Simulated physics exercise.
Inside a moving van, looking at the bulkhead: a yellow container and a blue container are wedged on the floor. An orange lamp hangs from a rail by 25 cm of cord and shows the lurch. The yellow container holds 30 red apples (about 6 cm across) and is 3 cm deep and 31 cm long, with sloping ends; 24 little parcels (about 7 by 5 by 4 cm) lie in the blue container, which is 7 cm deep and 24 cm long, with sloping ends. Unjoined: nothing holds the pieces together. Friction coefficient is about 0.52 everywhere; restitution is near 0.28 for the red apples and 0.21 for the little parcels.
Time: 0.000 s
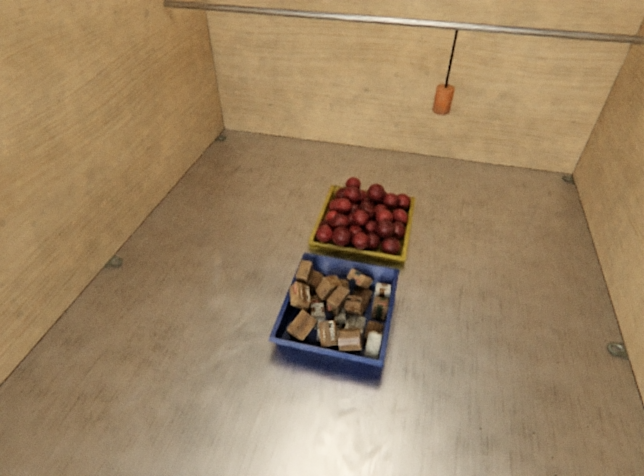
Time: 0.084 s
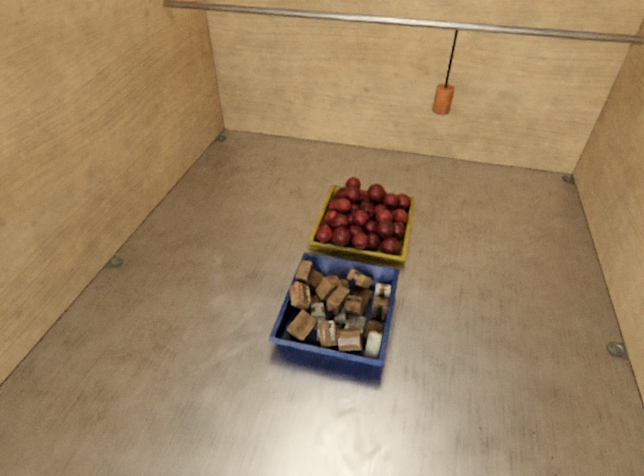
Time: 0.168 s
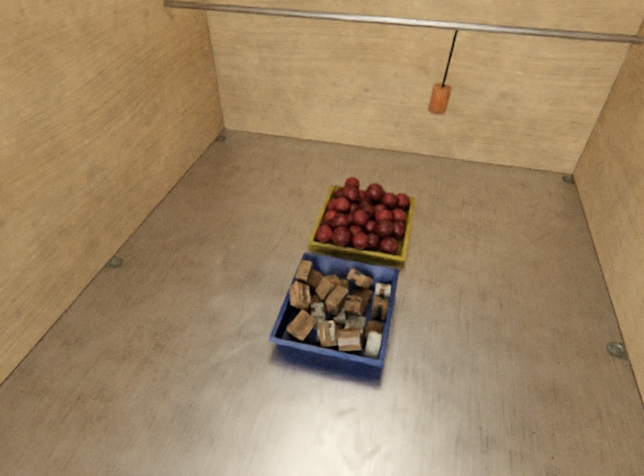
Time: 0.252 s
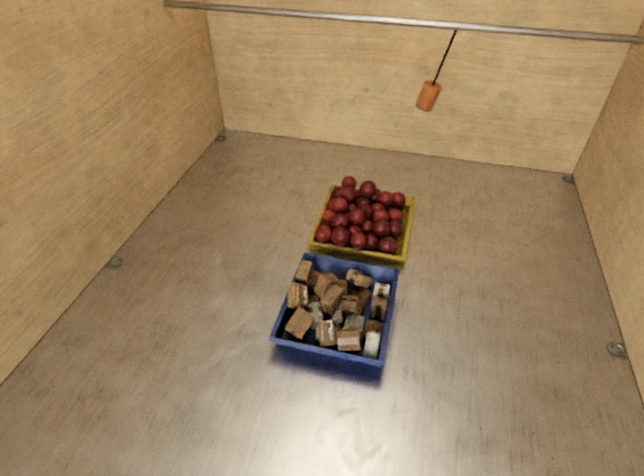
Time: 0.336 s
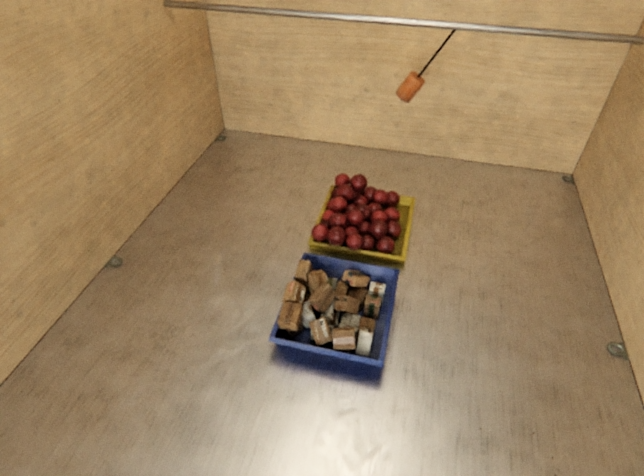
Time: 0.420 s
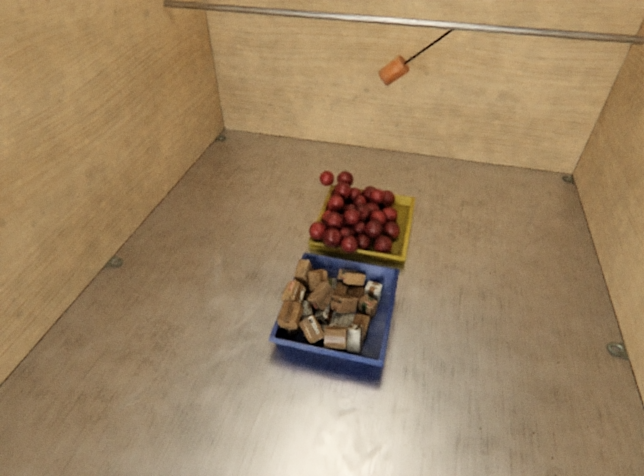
An orange lamp swings far left as red apples and small parcels shift left in their containers.
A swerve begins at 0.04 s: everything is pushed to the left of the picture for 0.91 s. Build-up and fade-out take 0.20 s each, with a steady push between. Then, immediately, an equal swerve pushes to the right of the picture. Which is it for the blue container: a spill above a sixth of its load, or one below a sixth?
The lost fraction remains lower than one sixth.
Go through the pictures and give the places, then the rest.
In the first picture (each is followed by its nearest rim corner in this view), blue container, (381, 361); yellow container, (404, 257); the lamp leans 0°; none out.
Blue container, (381, 361); the lamp leans 0°, in the second picture.
Blue container, (381, 361); the lamp leans 3°, in the third picture.
Blue container, (381, 361); the lamp leans 13°, in the fourth picture.
Blue container, (381, 361); the lamp leans 30°, in the fifth picture.
Blue container, (381, 361); yellow container, (404, 257); the lamp leans 49°; 2 out, the lowest apple at (350, 245), in the sixth picture.
After 0.75 s, yellow container 21 in, 9 out and blue container 23 in, 1 out.
After 1.16 s, yellow container 20 in, 10 out and blue container 23 in, 1 out.
After 1.73 s, yellow container 18 in, 12 out and blue container 23 in, 1 out.
Final count (at 2.46 s), yellow container 18 in, 12 out and blue container 23 in, 1 out. Asked share, 1 of 24, 4 per cent.
